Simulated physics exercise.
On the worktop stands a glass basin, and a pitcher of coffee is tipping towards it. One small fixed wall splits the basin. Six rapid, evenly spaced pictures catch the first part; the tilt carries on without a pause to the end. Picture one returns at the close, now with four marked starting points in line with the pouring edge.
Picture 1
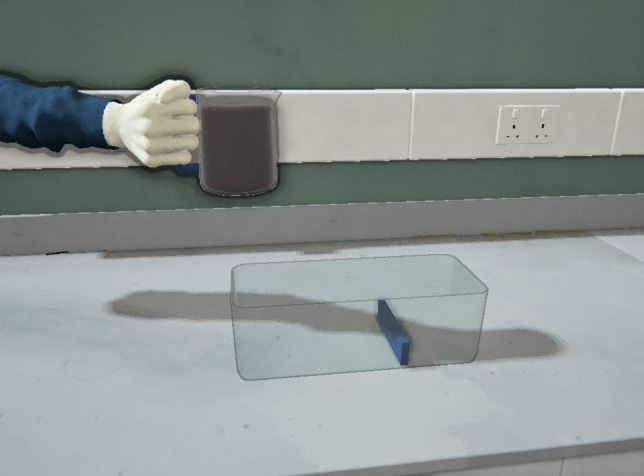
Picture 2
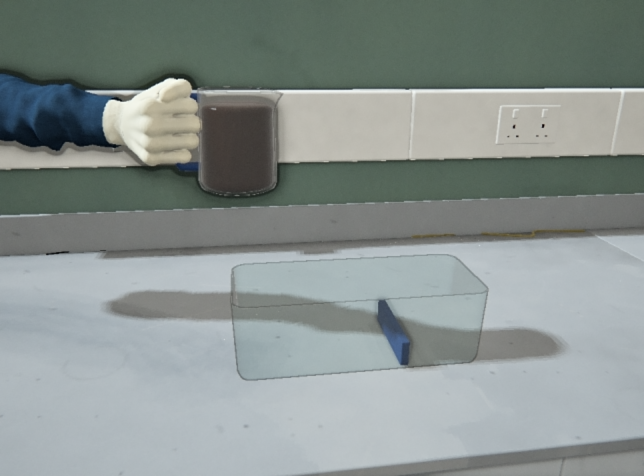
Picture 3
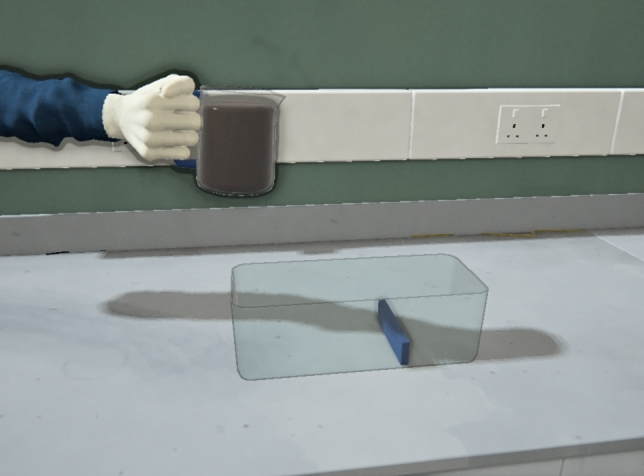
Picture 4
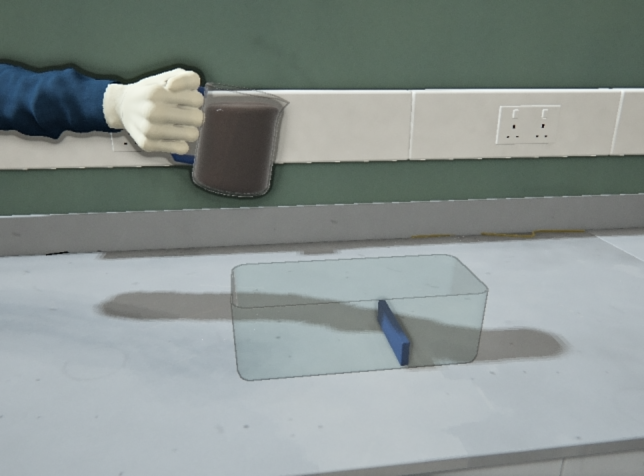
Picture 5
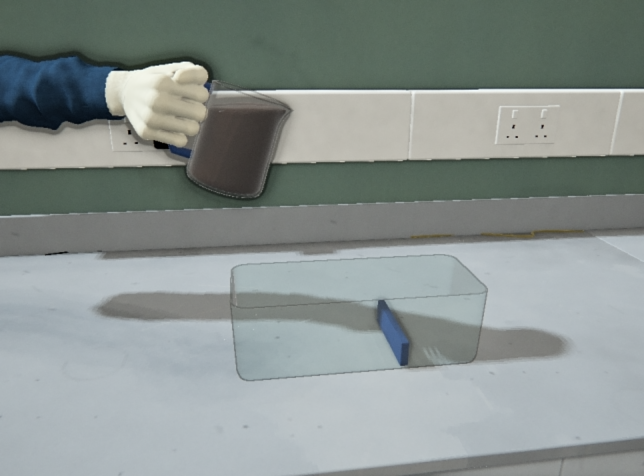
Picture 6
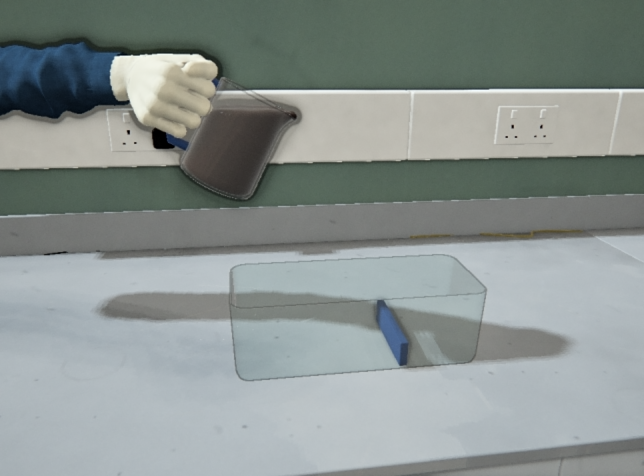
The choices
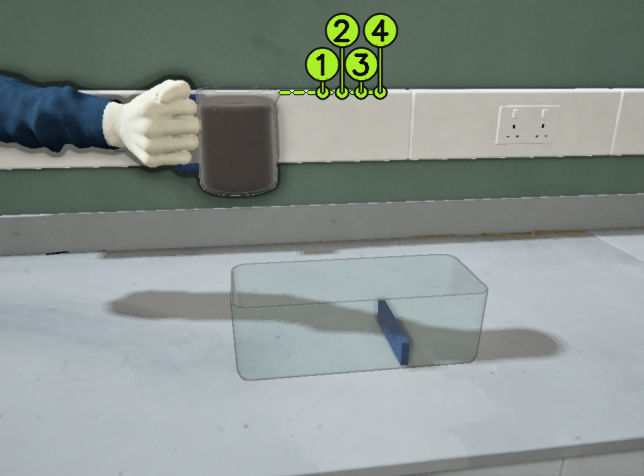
On a pale worktop against a green wall, a clear basin with a blue divider inside stands still, while above it to the left a gloved hand holds a pitcher of dark liquid upright, then gradually tilts it rightward.
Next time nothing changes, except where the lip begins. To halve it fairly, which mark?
Take 1.
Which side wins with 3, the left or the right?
The right side.
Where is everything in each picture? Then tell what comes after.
Upright, lip at (280, 92); basin from (237, 377) to (475, 358); top of the wall at (393, 319); nothing has left yet.
Upright, lip at (281, 93); nothing has left yet.
Tipped about 5°, lip at (284, 96); nothing has left yet.
Tipped about 11°, lip at (288, 102); nothing has left yet.
Tipped about 18°, lip at (292, 109); nothing has left yet.
Tipped about 28°, lip at (295, 119); nothing has left yet.
On the marked copy, 1 at (322, 92); 2 at (342, 92); 3 at (361, 92); 4 at (380, 92).
If 1 is chosen, about 51 % ends left of the wall and 46 % right of it.
If 2 is chosen, about 18 % ends left of the wall and 80 % right of it.
If 3 is chosen, about 15 % ends left of the wall and 83 % right of it.
If 4 is chosen, about 29 % ends left of the wall and 66 % right of it; 5 % is lost outside.
